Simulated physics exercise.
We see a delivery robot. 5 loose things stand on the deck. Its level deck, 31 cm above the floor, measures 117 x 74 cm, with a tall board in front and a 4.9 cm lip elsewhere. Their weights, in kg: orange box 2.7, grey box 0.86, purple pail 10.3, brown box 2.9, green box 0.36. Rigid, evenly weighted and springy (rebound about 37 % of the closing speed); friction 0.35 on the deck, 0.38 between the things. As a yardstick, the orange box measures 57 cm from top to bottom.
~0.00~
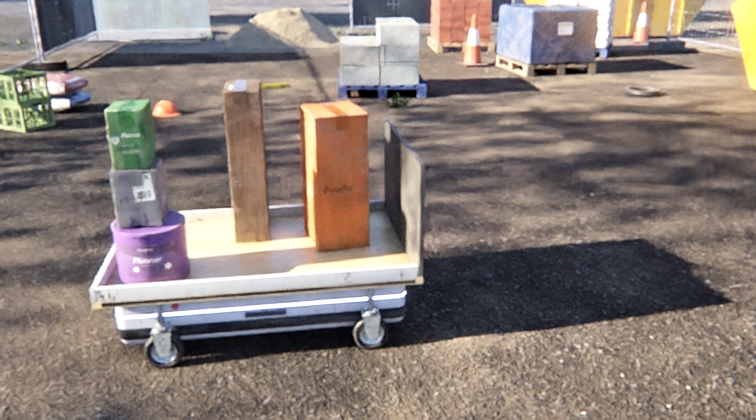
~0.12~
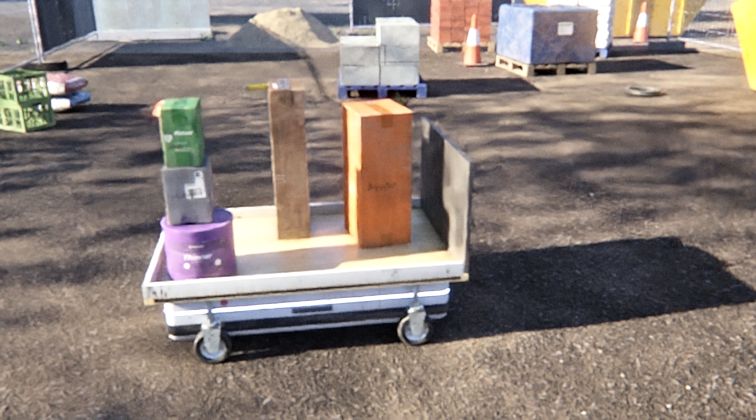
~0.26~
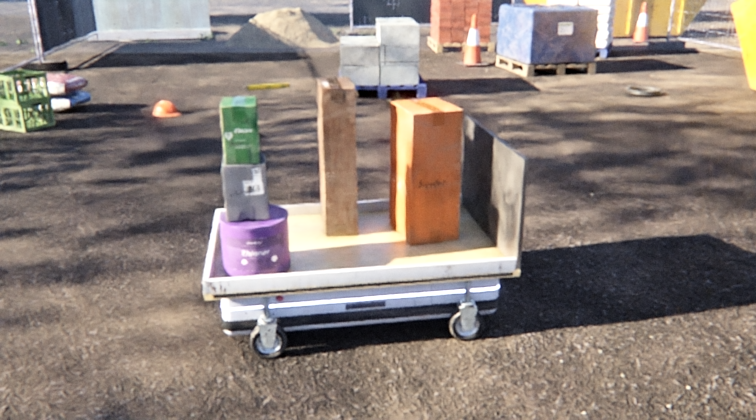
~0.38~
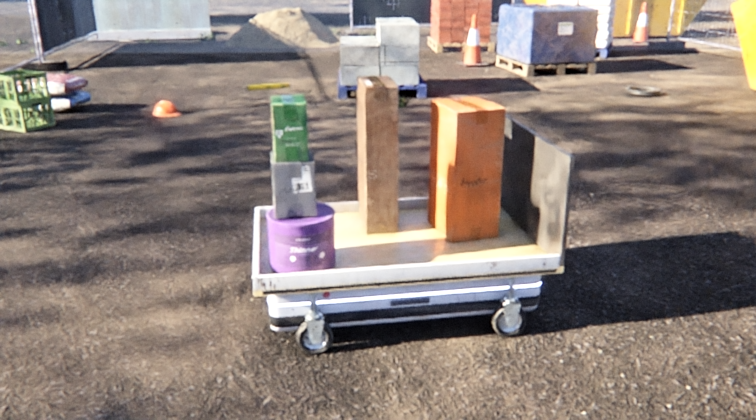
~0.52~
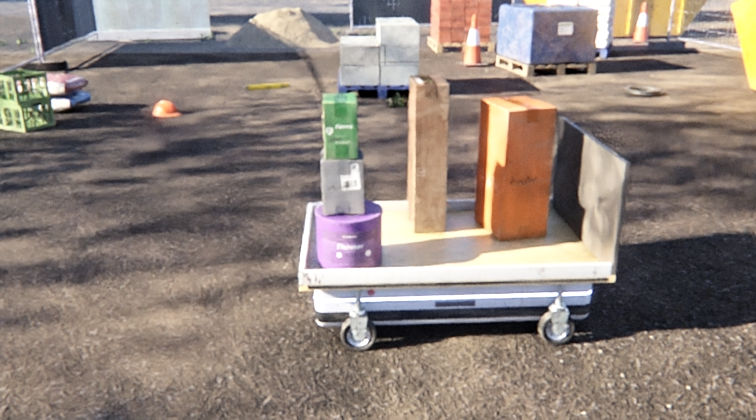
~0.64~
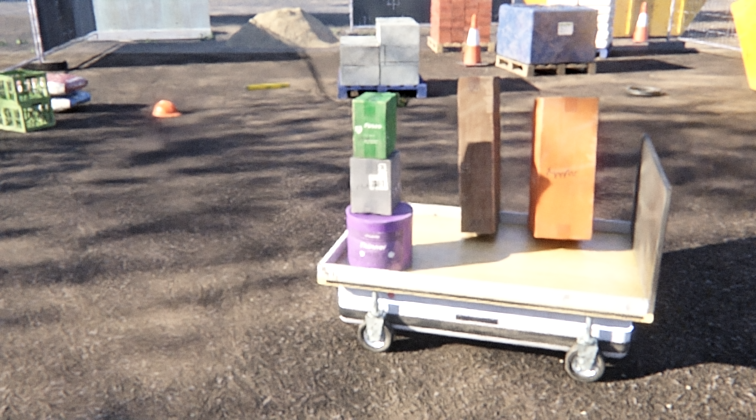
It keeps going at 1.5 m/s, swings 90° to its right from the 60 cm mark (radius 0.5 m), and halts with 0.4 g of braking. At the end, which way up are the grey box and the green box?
The grey box keeps standing; the green box keeps standing.
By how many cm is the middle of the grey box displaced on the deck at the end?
Some 4 cm.
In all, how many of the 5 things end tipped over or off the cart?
In all, 2.
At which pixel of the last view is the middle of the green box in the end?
Near (510, 181).
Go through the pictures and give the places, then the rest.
In the first picture, cart 0 cm along; grey box (141, 192); green box (132, 134).
In the second picture, cart 18 cm along; brown box (290, 159); orange box (376, 173).
In the third picture, cart 39 cm along; purple pail (256, 242); brown box (337, 156).
In the fourth picture, cart 57 cm along; orange box (464, 168); purple pail (302, 239).
In the fifth picture, cart 78 cm along, turned 6°; orange box (513, 167) slid 6 cm; brown box (427, 153) slid 2 cm.
In the sixth picture, cart 96 cm along, turned 24°; grey box (377, 180); green box (375, 125).
After 0.84 s, cart 126 cm along, turned 59°; orange box and brown box now off the cart.
After 1.04 s, cart 156 cm along, turned 87°.
After 1.24 s, cart 183 cm along, turned 90°; green box slid 2 cm near (489, 163).
After 1.44 s, cart 196 cm along, turned 90°; green box slid 3 cm near (506, 178); grey box slid 2 cm near (499, 247); purple pail slid 2 cm.
At rest (2.0 s), off the cart and tipped over, orange box and brown box; the other 3 in place, give or take 10 cm. In the last view, grey box near (501, 251), green box near (510, 181).
